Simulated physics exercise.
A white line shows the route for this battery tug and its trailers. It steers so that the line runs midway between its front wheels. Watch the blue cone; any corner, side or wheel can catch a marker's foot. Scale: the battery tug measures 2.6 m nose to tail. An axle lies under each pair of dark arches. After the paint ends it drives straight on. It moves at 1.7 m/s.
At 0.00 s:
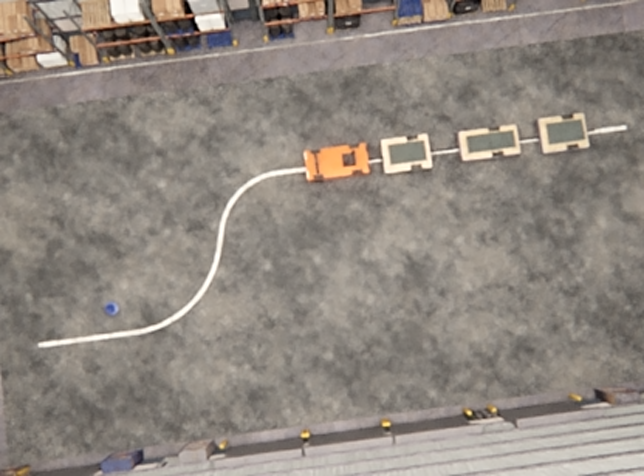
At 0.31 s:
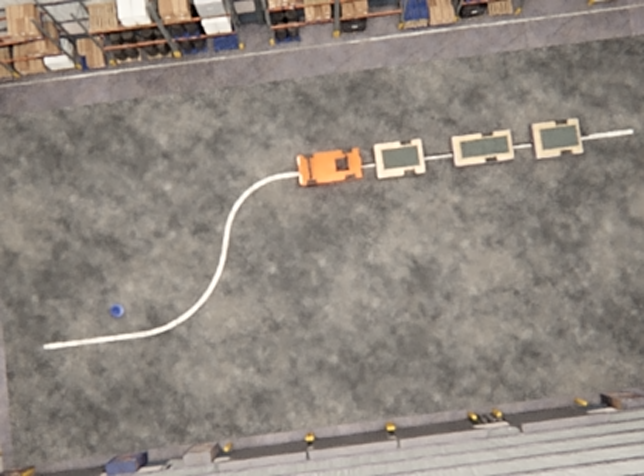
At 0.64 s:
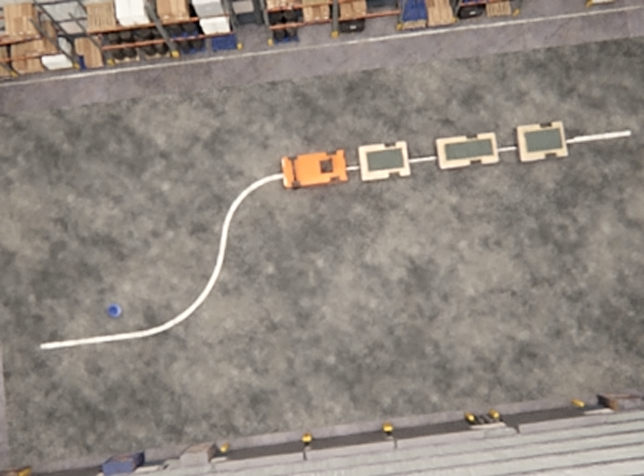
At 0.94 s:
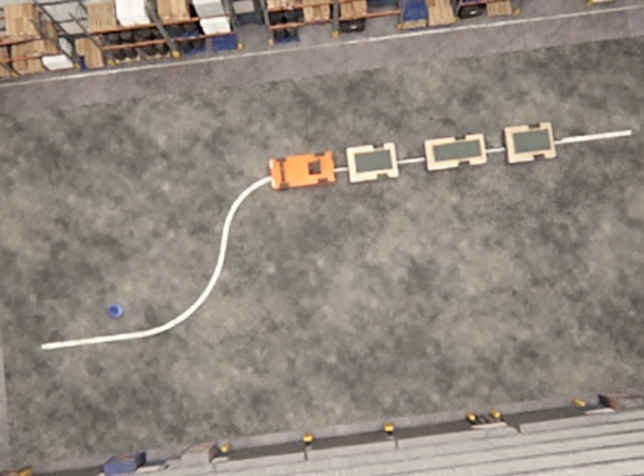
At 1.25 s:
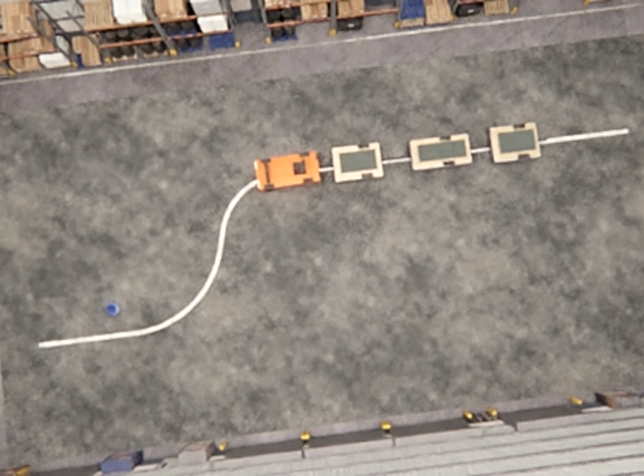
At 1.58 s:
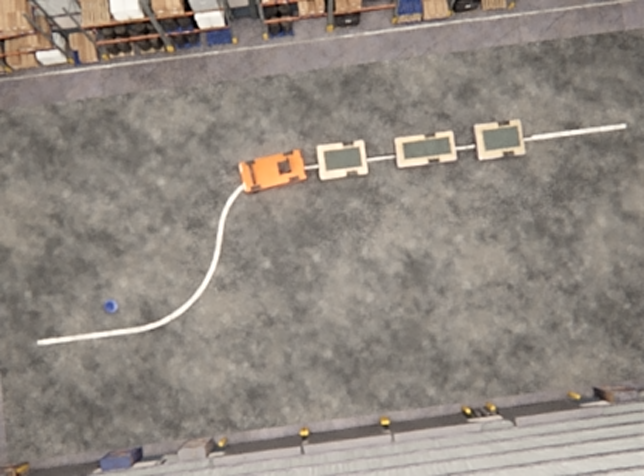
An orange tug with three pale, dark-topped trailers strung out behind it sits on a white line across a mottled grey floor, seen from high overhead. Racks with brown, white and blue loads run along the top, a small blue cone stands at lower left, and pale ridged panels line the bottom edge. The tug draws its trailers slowly left along the line, turning slightly at the bend, while the view shifts faintly.
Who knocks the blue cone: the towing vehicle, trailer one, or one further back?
The blame goes to trailer one.
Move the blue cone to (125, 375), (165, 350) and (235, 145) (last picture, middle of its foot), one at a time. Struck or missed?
First clear, second clear, third clear.
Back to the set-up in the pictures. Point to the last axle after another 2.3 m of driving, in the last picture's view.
Near (457, 145).
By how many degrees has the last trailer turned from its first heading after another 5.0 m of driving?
About 0°.
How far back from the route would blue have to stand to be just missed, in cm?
About: Blue 60.
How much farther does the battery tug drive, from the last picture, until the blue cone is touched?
After some 12.0 m.
By 6.3 s, the last axle is at (338, 164) of the last picture, 15 cm off the line.
By 8.6 s, the last axle is at (268, 209) of the last picture, 150 cm off the line; the first trailer has hit blue.
By 15.9 s, the last axle is at (3, 343) of the last picture, 20 cm off the line; 1 of 1 struck in all.
